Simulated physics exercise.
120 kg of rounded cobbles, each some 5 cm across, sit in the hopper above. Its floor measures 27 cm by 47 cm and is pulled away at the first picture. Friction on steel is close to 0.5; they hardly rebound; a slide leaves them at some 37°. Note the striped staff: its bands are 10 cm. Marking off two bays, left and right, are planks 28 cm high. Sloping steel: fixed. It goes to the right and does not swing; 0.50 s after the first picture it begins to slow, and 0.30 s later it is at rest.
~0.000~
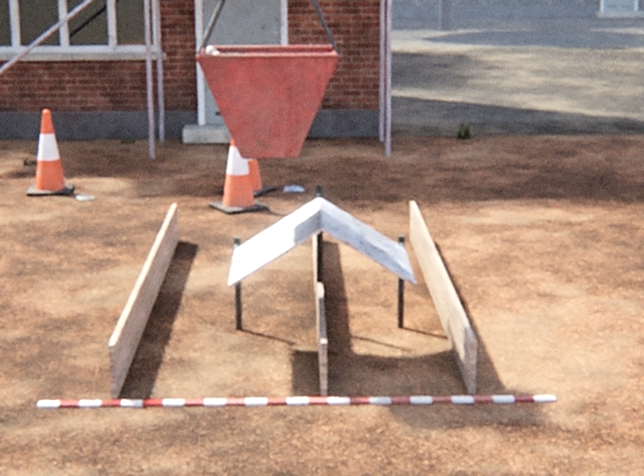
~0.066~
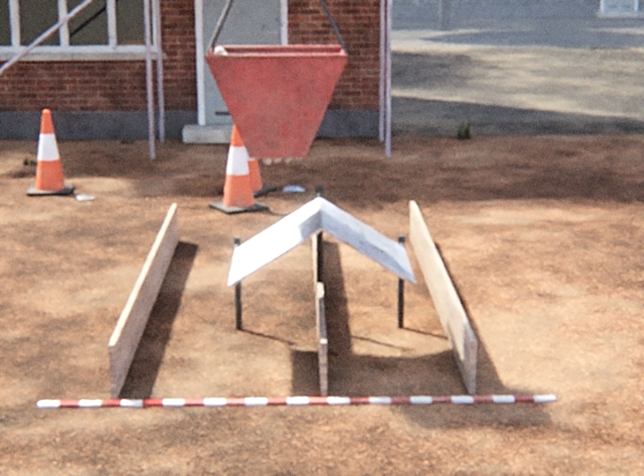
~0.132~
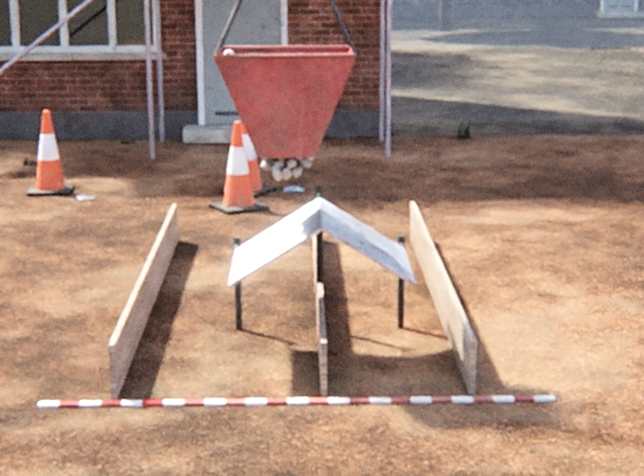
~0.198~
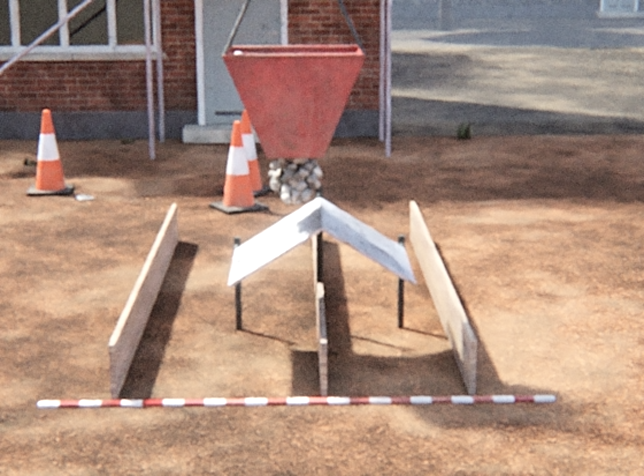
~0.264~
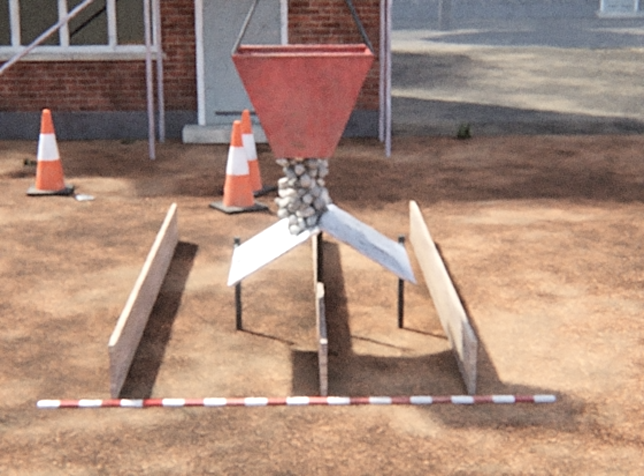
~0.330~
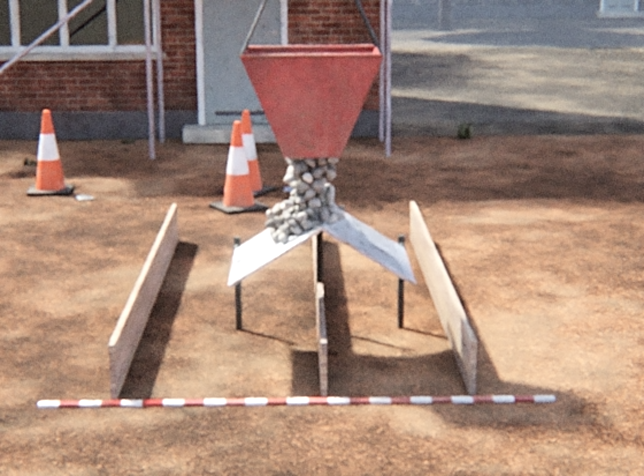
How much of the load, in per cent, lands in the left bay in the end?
23 %.
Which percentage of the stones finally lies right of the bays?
35 per cent.
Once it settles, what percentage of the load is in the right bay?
40 %.
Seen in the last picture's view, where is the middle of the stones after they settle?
About (439, 351).
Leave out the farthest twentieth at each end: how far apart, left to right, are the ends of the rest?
Roughly 250 cm.
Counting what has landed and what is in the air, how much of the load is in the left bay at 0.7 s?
Some 10 per cent has got there by then.
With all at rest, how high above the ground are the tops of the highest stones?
16 cm.
After 0.7 s, 14 % in the hopper, 53 % on the steel, 11 % falling or lying in the left bay, 21 % falling or lying in the right bay, 1 % falling or lying right of the bays; the stones farthest right are at (461, 289).
After 1.1 s, 0 % in the hopper, 15 % on the steel, 23 % falling or lying in the left bay, 35 % falling or lying in the right bay, 27 % falling or lying right of the bays; the stones farthest right are at (588, 344).
After 1.7 s, 0 % in the hopper, 23 % falling or lying in the left bay, 40 % falling or lying in the right bay, 36 % falling or lying right of the bays.
After 2.6 s, 0 % in the hopper, 23 % falling or lying in the left bay, 40 % falling or lying in the right bay, 36 % falling or lying right of the bays.
After 4.5 s, 0 % in the hopper, 23 % in the left bay, 40 % in the right bay, 36 % right of the bays.
